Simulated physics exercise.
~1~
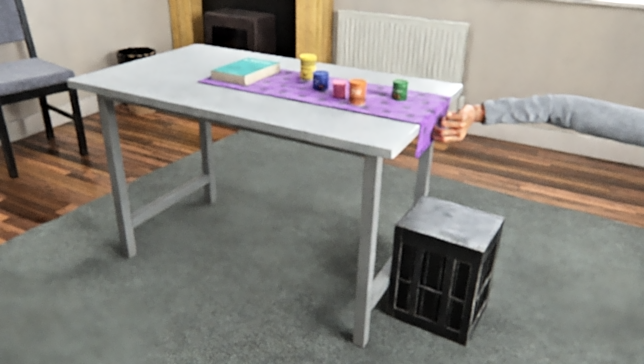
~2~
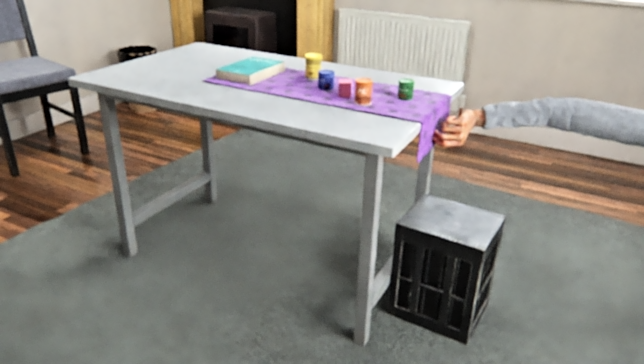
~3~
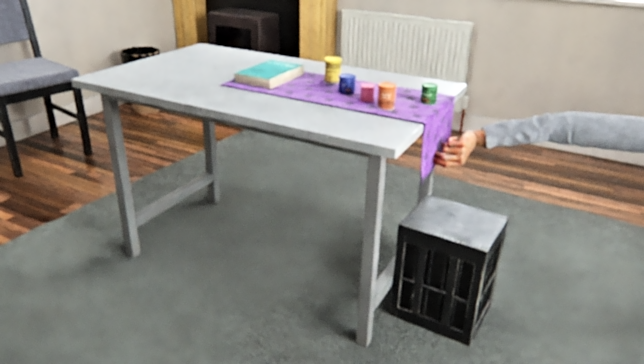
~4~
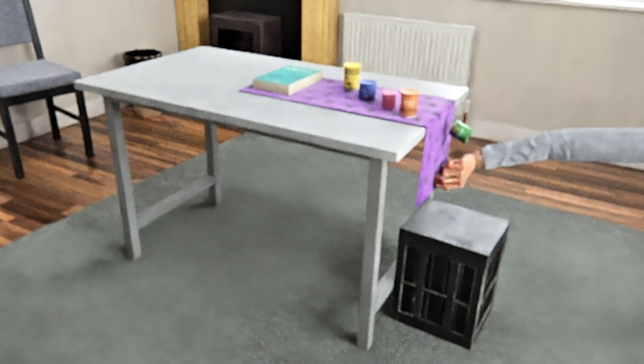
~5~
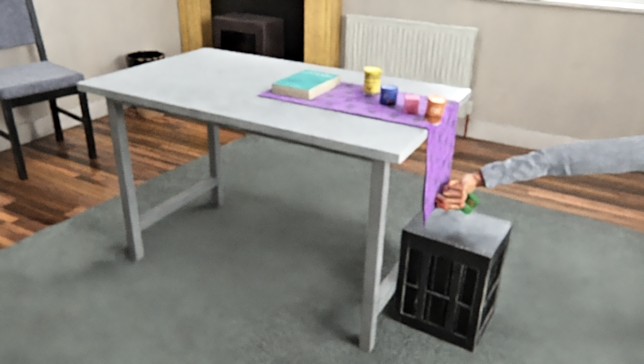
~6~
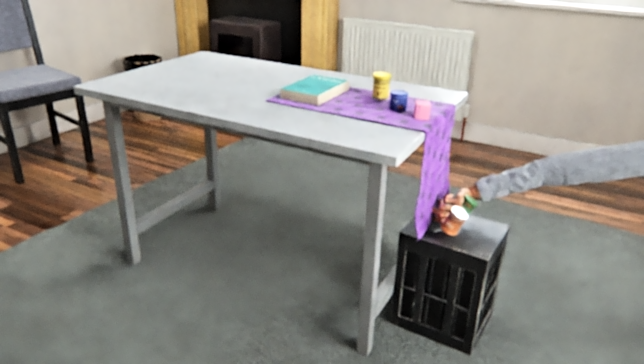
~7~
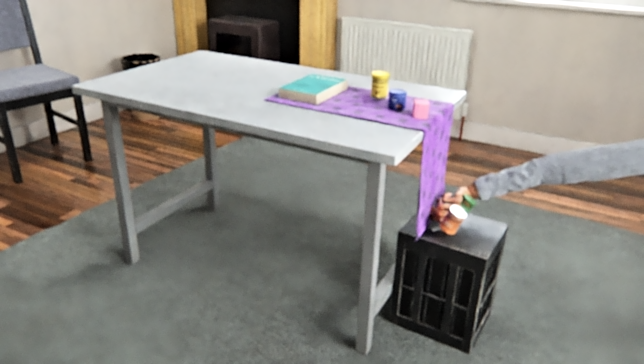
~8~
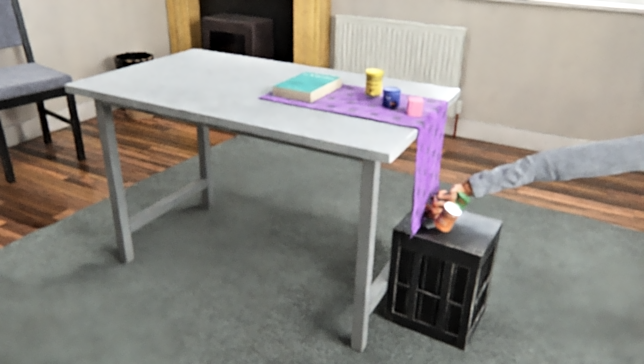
In a room with wooden flooring and a grey rug, a slightly swaying camera looks down at a pale grey table with a black crate below its right end. A purple runner on the table carries a teal book at its left and yellow, blue, pink, orange and green items towards the right. A hand at the right draws the cloth slowly over the edge, carrying everything rightward. The green pot tips off first and drops by the hand at the crate, then the orange can leans and falls, landing upside down. The cloth's hem reaches the crate and the pull stops, leaving the book and the yellow, blue and pink items on the table.
